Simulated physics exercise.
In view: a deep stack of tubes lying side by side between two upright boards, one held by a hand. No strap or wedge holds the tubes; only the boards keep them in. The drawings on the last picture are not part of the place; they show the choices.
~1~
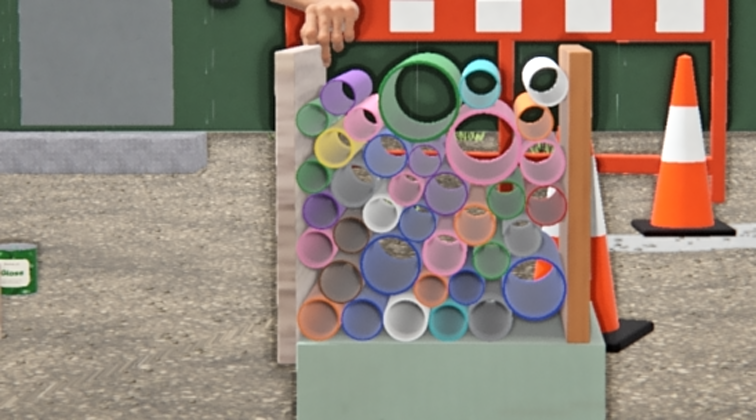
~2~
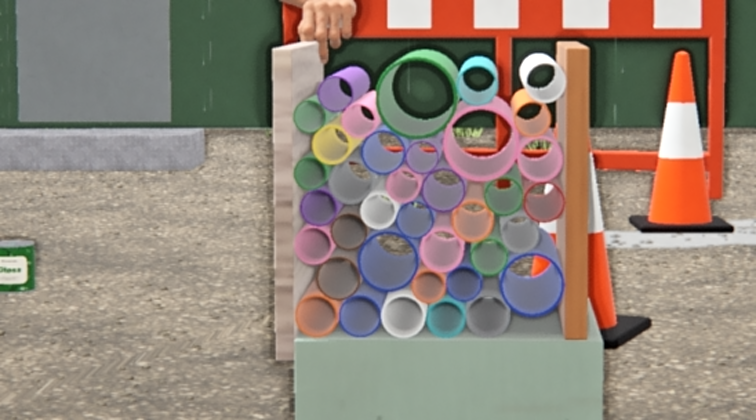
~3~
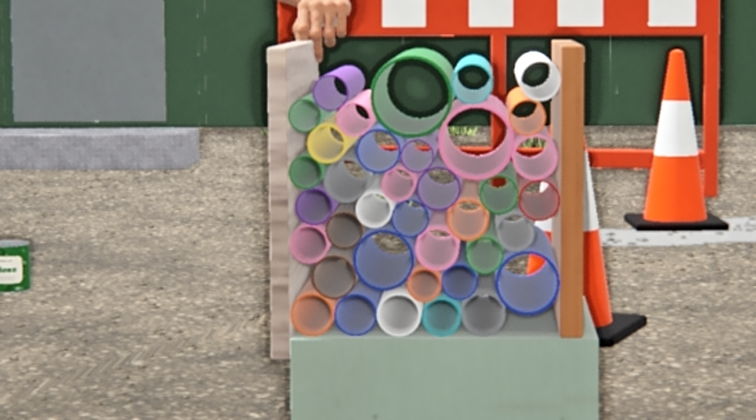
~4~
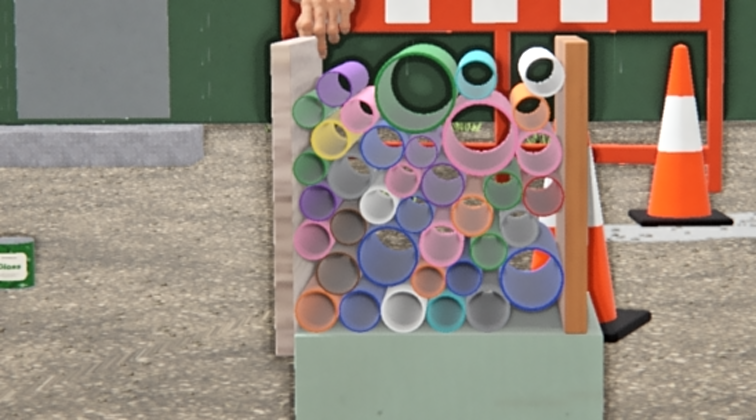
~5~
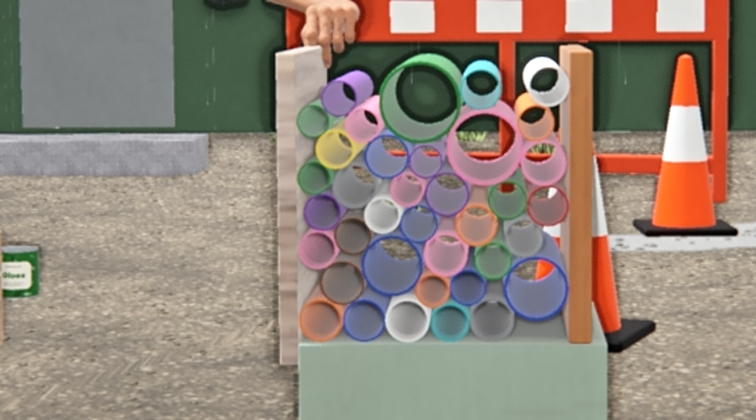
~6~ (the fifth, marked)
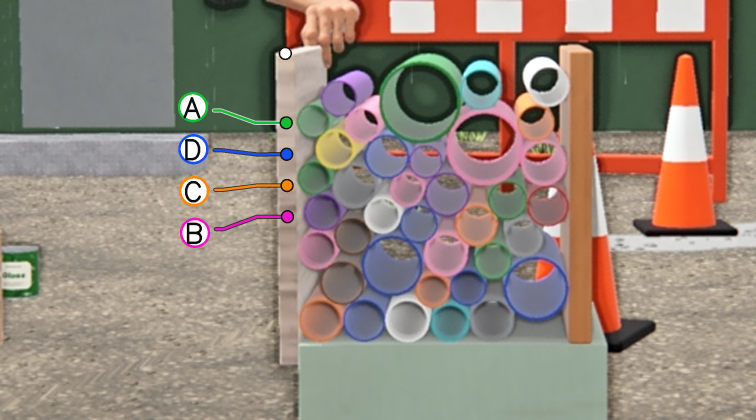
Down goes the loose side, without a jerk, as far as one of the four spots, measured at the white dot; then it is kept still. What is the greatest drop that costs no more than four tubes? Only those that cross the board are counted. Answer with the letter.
Slide it to C.
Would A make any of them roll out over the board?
No.
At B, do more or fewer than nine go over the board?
At B, fewer than nine.
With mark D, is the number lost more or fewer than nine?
At D, fewer than nine.
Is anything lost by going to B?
Yes, at B.
On the marked copy, A at (286, 123); B at (288, 217); C at (287, 186); D at (287, 154); the white dot at (285, 53).
With C. Early on, top of the board (296, 116).
Further on, top of the board (297, 183).
At the end, top of the board (297, 185), two out over the board.
As for the rest, A none out over the board; B five out over the board; D none out over the board.
